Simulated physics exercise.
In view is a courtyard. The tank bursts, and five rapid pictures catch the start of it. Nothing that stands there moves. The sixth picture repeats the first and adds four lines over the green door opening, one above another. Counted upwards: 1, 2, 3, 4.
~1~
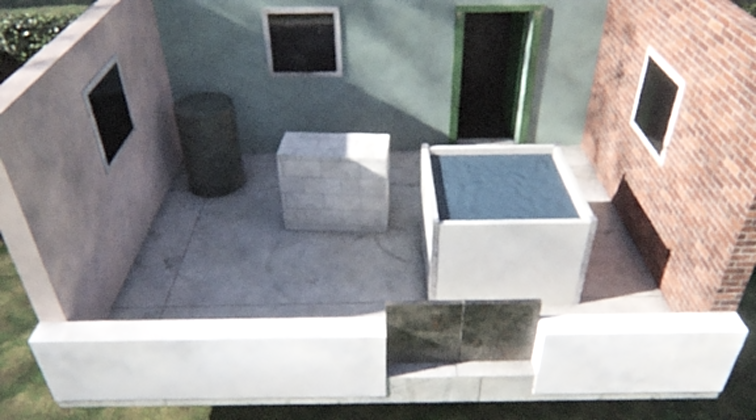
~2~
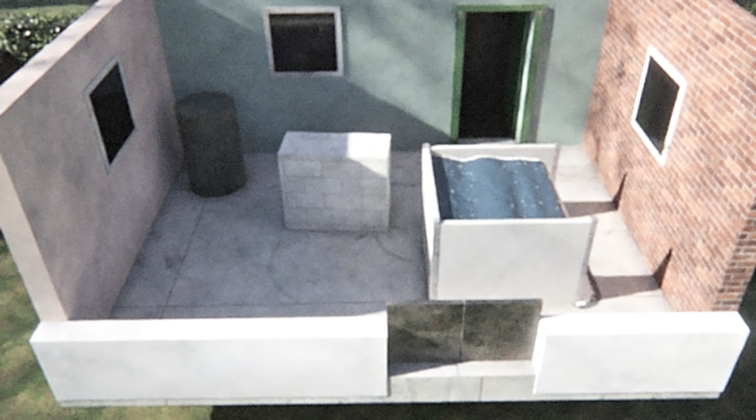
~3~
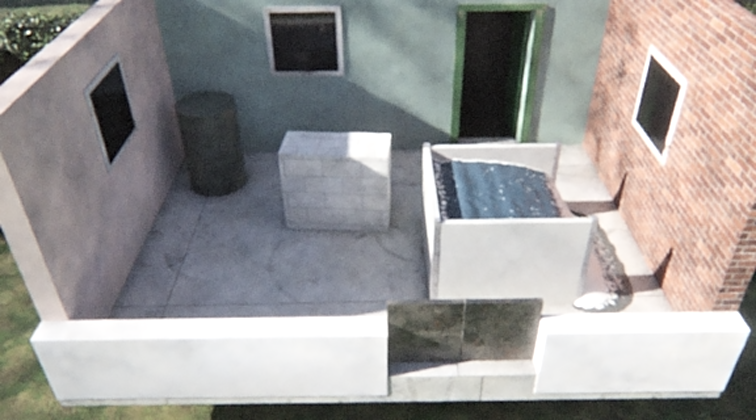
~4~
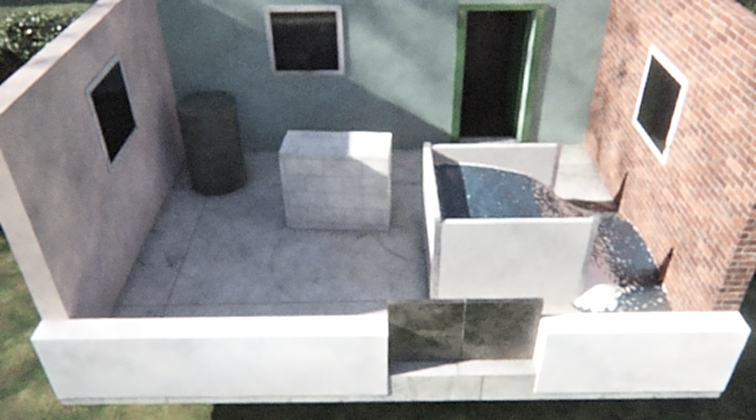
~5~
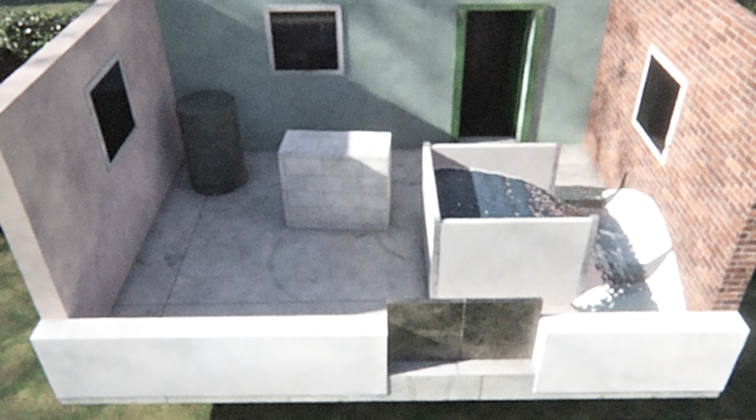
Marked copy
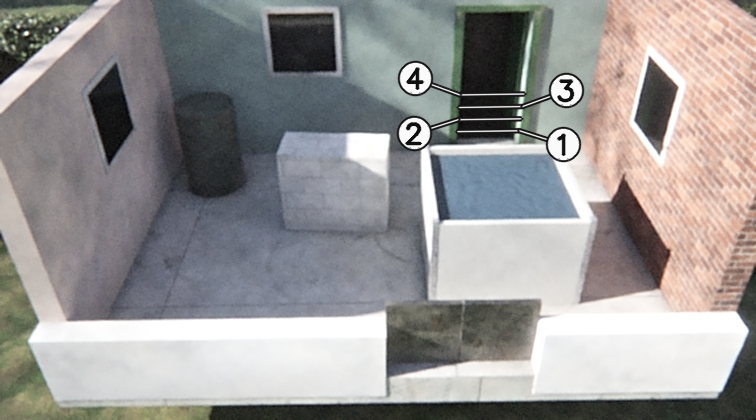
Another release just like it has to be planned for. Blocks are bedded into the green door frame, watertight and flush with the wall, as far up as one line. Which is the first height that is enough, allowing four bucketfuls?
That is mark 1.
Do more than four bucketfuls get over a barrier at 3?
No, that is safe.
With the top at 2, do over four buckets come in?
No, not at all.
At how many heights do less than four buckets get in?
All four.
In white, 1 at (488, 131); 2 at (489, 119); 3 at (490, 107); 4 at (491, 94); from the bottom up 1, 2, 3, 4.
With 1, a splash gets over, under a bucket.
With 2, nothing gets over.
With 3, nothing gets over.
With 4, nothing gets over.
